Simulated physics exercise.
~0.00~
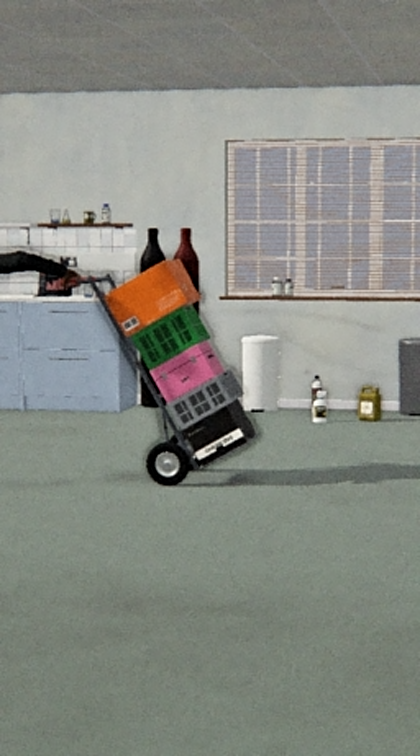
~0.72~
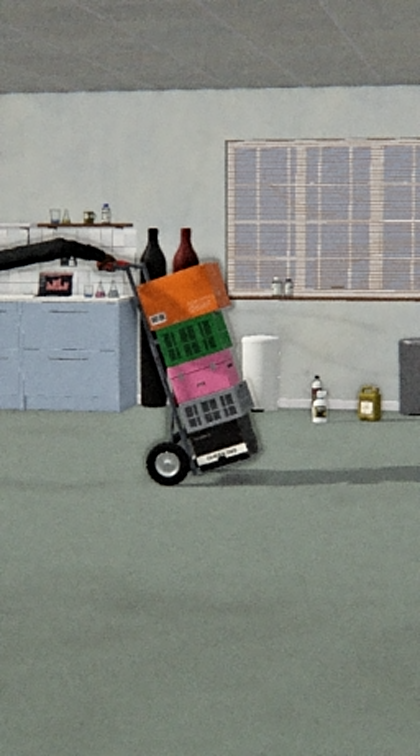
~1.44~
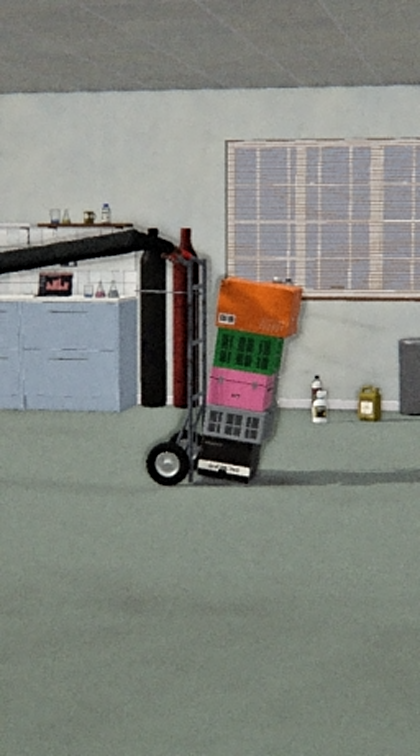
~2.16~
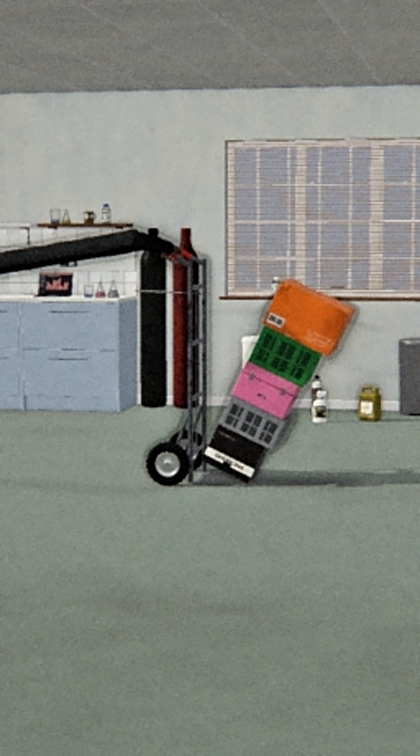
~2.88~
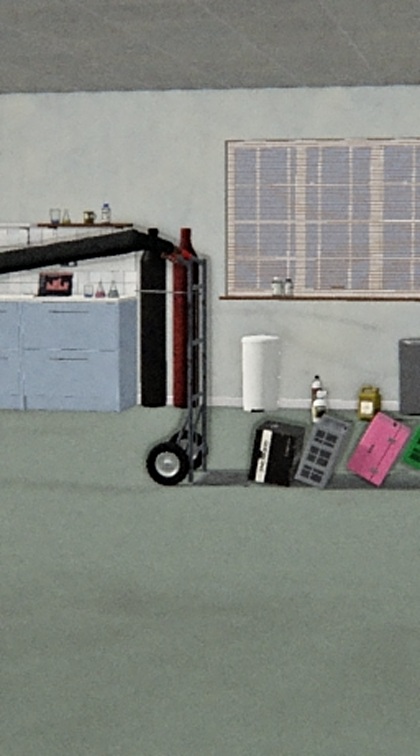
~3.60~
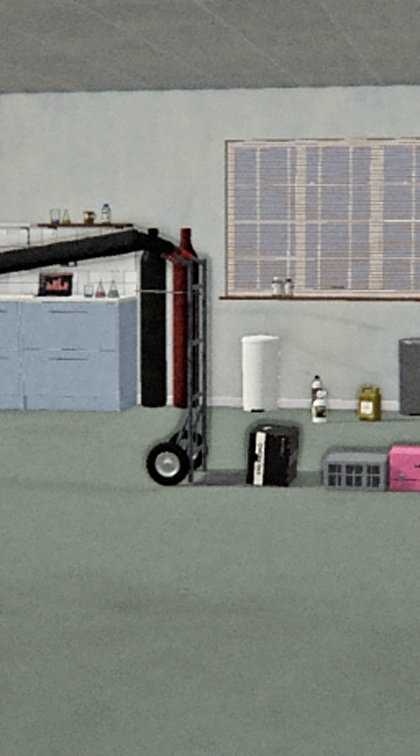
A hand truck swings upright and its stacked boxes and crates topple off to the right.
